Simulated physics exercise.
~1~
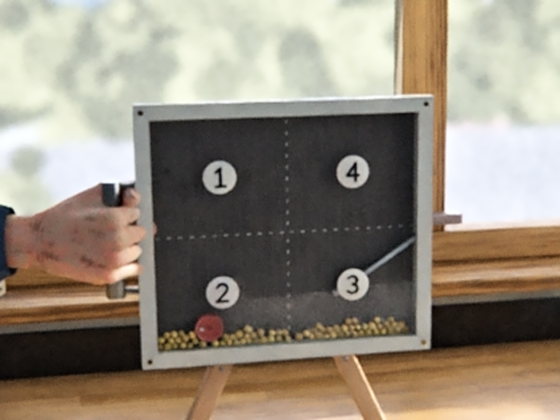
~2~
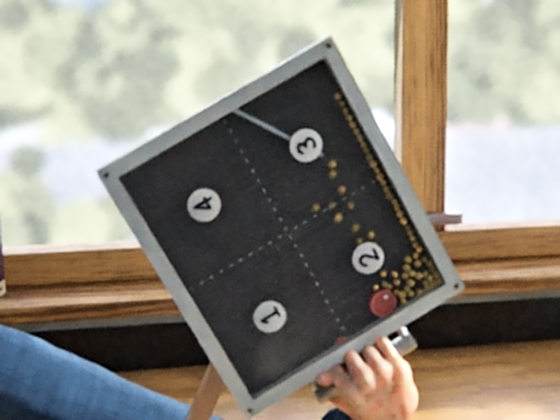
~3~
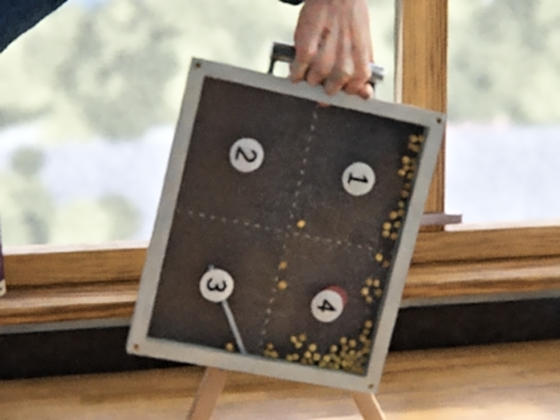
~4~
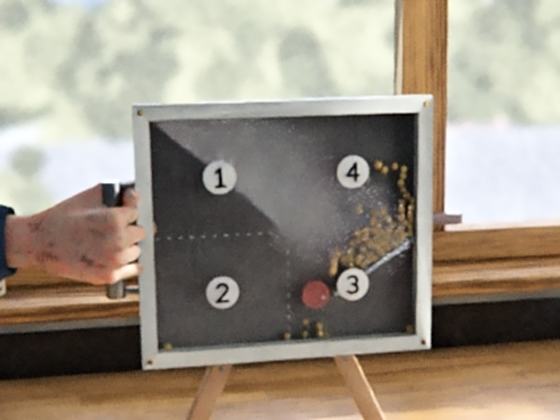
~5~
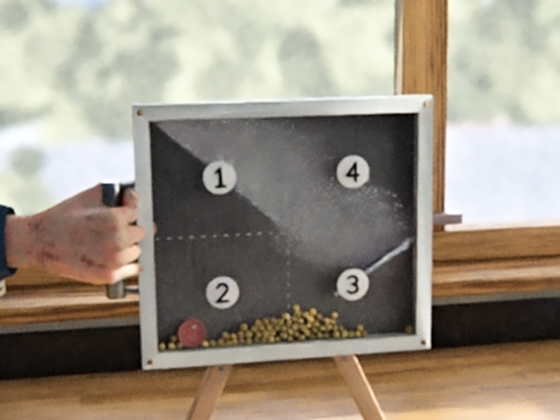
In the video, a hand turns a clear-fronted box with four numbered quarters anticlockwise through a full turn, sending small yellowish beads and a red disc tumbling along its sides. Back upright, the beads settle along the bottom, with the disc at the lower left in quarter two.
